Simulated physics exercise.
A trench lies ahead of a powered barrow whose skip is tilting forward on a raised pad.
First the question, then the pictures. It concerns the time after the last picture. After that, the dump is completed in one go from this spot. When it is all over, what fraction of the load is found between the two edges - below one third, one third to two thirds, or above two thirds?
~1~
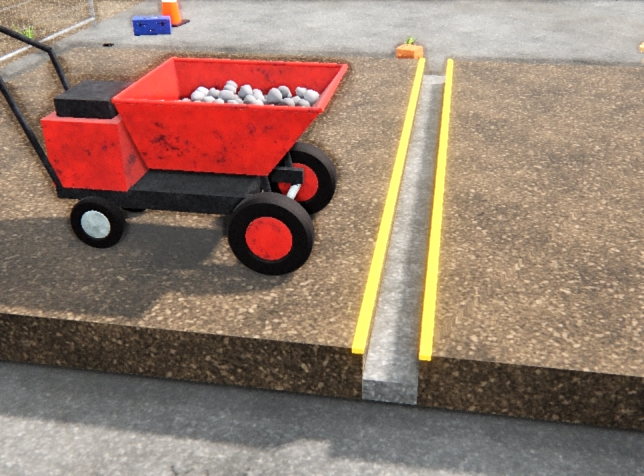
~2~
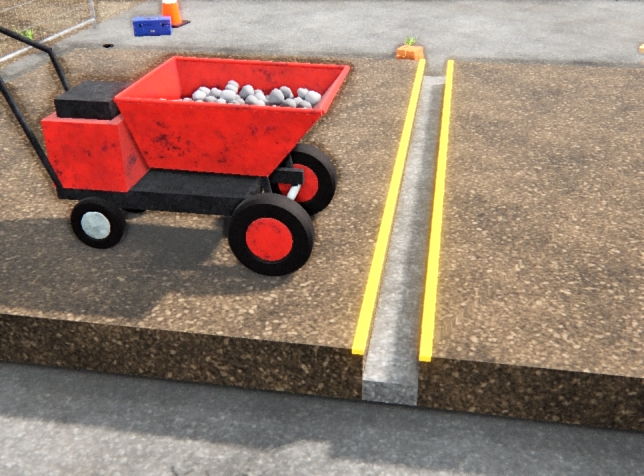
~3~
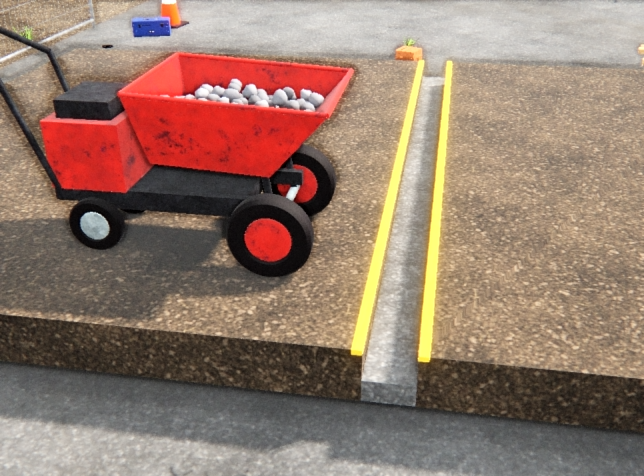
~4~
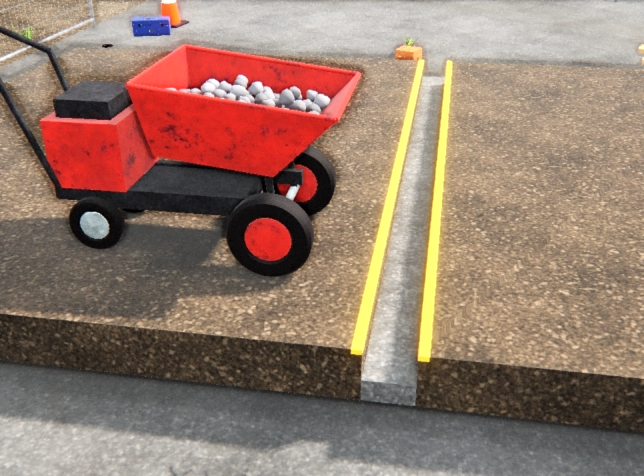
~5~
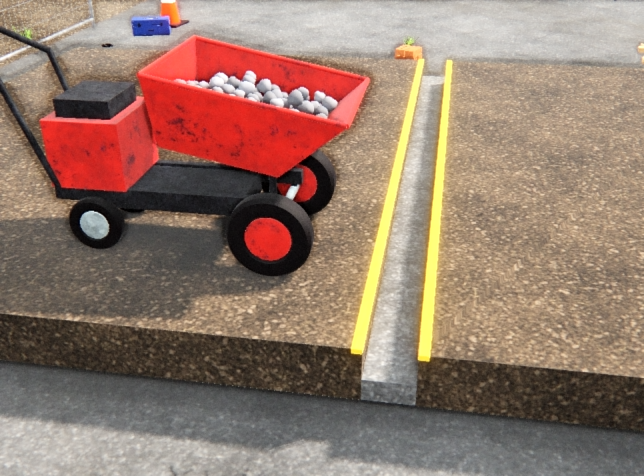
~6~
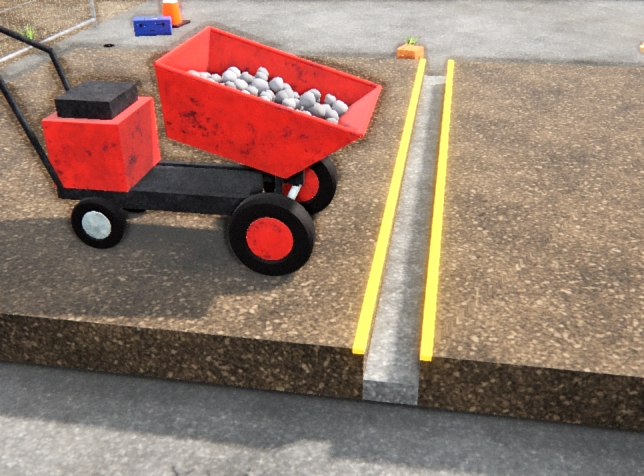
Result: A small part under one in three reaches the trench.
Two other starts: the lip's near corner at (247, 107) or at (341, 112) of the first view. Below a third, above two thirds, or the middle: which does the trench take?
Spot 1: Between a third and two thirds. Spot 2: Under a third.
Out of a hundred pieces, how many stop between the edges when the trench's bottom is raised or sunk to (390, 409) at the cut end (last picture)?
It works out to some 10 percent.
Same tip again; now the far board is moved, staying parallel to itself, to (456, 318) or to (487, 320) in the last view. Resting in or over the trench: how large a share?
Lab note: Try one 70 per cent, try two 90 per cent.
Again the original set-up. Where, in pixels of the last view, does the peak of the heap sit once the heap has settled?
Around (457, 237).
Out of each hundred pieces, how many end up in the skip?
35 per cent or so.
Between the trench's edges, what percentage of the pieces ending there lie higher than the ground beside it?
Roughly 20 percent.
Soon, skip tipped steeply; all in the skip.
A while on, skip tipped steeply; nearly all in the skip; a stray few in or heaped over the trench; a stray few beyond it.
Towards the end, skip tipped right over; about a third in the skip; a small part in or heaped over the trench; about half beyond it.
Finally, skip tipped right over; about a third in the skip; a small part in or heaped over the trench; about half beyond it.
